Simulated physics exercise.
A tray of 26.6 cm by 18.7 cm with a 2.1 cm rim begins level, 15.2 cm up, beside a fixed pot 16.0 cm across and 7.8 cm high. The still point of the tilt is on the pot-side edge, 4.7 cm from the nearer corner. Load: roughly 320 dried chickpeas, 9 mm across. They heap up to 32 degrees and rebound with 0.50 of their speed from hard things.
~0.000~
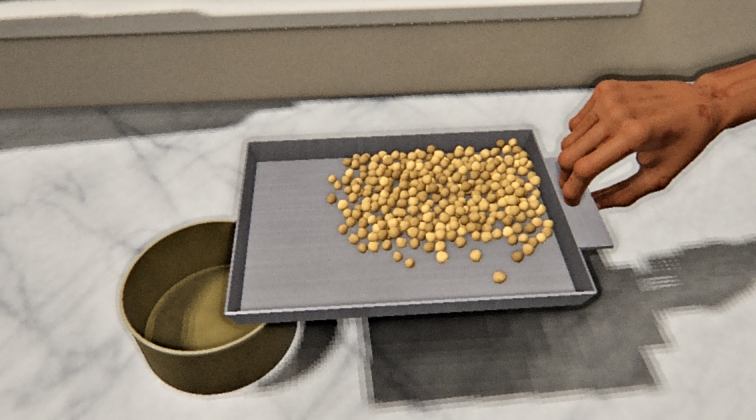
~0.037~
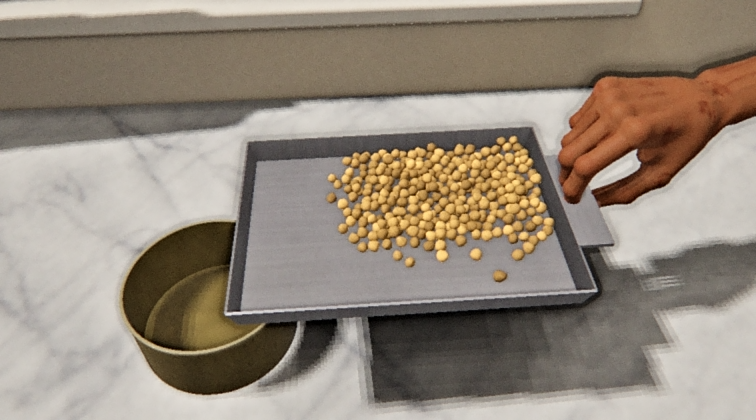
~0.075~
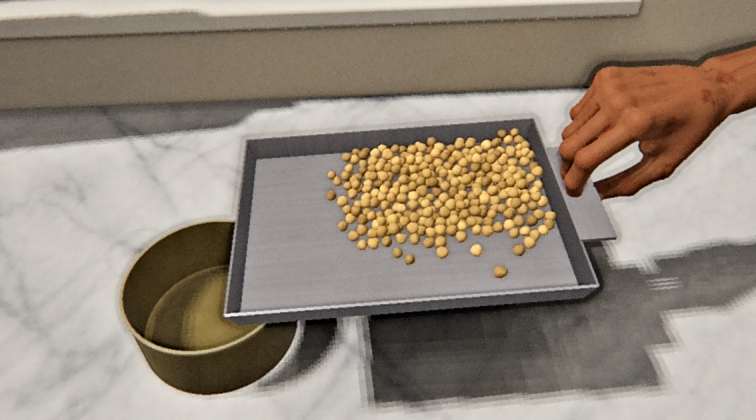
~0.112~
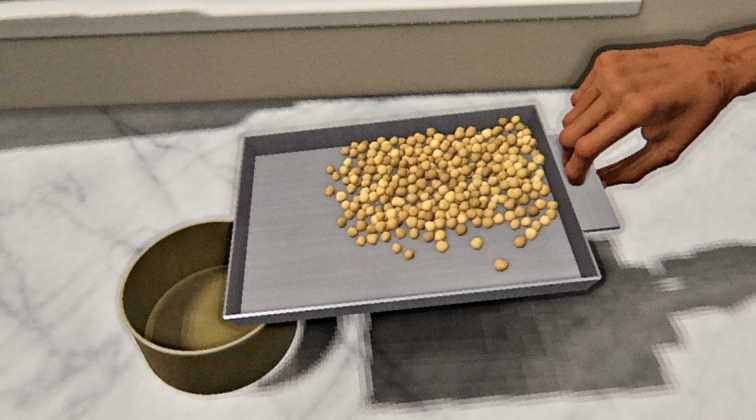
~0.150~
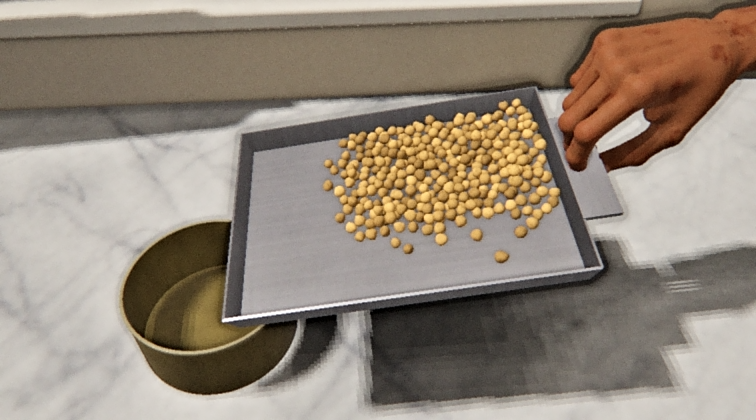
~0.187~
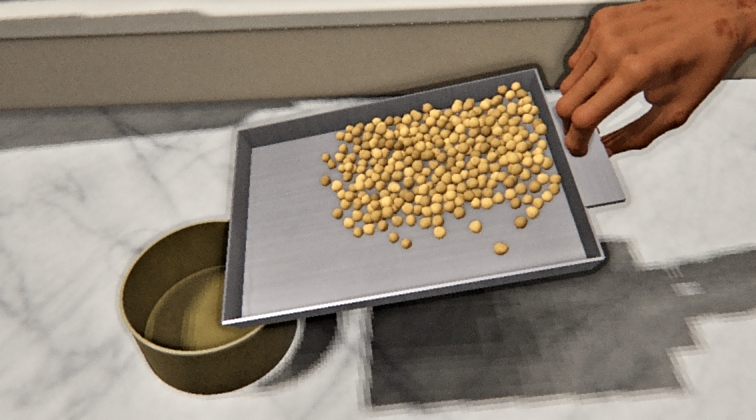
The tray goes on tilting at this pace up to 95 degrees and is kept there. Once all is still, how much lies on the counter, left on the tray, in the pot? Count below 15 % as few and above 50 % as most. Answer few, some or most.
Counter most, tray few, pot few.
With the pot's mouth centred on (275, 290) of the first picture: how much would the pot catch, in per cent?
Some 0 per cent.
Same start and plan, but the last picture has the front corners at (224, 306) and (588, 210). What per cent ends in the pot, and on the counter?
Pot 75, counter 25.
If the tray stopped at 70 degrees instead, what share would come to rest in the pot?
Then about 5 per cent.
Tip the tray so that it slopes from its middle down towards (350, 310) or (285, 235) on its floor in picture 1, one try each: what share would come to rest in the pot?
About 0 and 70 per cent.
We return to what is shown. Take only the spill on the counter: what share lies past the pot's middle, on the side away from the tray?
About 60 per cent.
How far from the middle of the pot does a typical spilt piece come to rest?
Roughly 16 cm.
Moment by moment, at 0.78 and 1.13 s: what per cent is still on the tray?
About 50, 5.
Then, at 0.54 s, tilt 53 degrees; the tray holds 100 %, the pot 0 %.
Then, at 0.78 s, tilt 80 degrees; the tray holds 50 %, the pot 0 %.
Then, at 1.13 s, tilt 95 degrees; the tray holds 5 %, the pot 5 %.
By 1.9 s all is still; counter 95 %, tray 0 %, pot 5 %.
